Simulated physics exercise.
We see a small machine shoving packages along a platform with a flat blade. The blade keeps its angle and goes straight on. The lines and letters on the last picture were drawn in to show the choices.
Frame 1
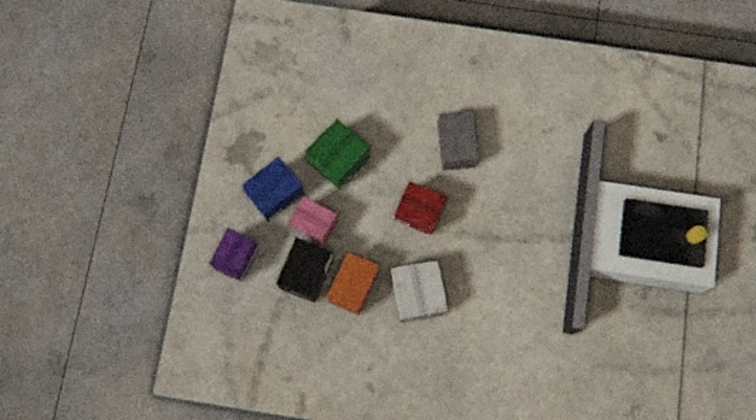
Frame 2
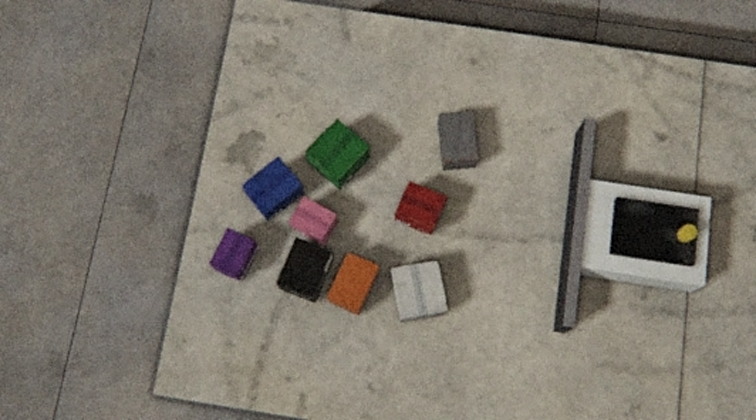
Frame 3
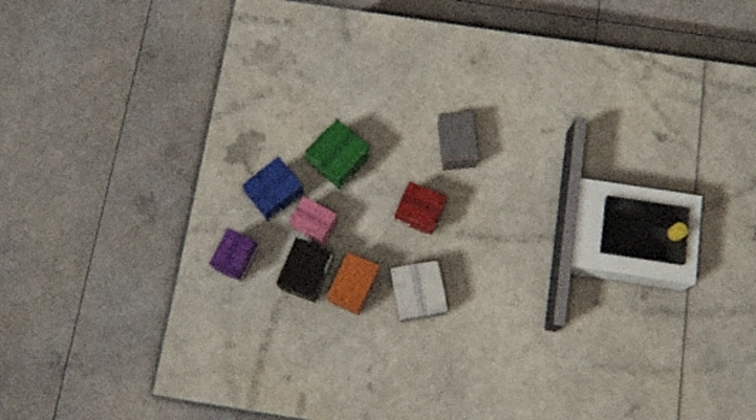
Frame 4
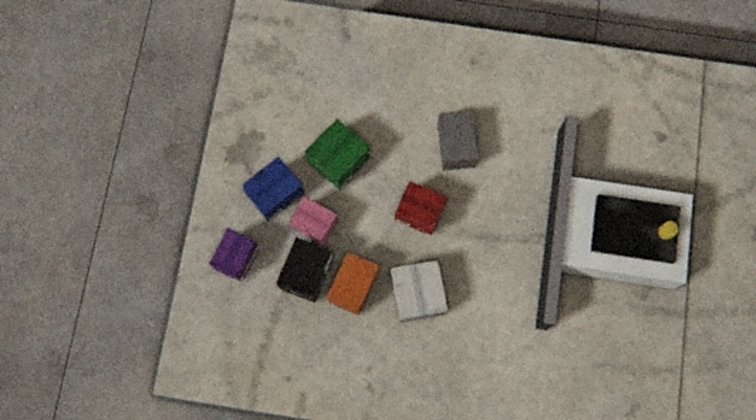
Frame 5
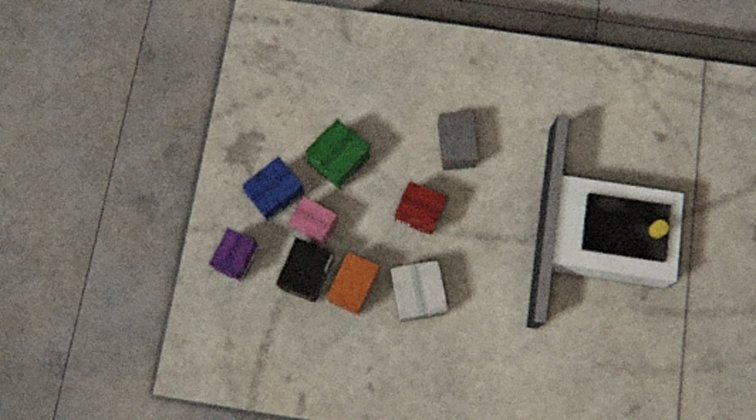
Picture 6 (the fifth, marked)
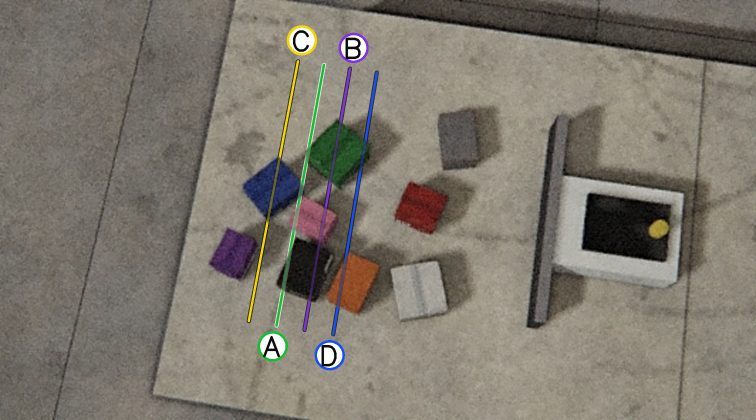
We see a small white machine with a wide, flat grey blade move slowly left across a pale platform toward a scattered group of coloured boxes, which stay still as the gap between blade and boxes narrows.
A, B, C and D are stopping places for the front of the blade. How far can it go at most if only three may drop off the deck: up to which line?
Up to line C.
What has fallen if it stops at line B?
The purple box.
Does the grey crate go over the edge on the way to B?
By then, no.
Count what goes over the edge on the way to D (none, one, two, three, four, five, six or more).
By then, none.
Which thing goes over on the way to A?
It is the purple box.
On the marked copy, A at (301, 191); B at (328, 195); C at (274, 187); D at (356, 199).
Following C. Soon after the start, robot (519, 211); grey crate (436, 136); white parcel (408, 287).
Later, robot (418, 196); purple box (198, 253); black parcel (233, 261).
In the end, robot (341, 184); black parcel over the edge; purple box over the edge; two fallen.
As for the rest, A is within the limit but short; B is within the limit but short; D is within the limit but short.
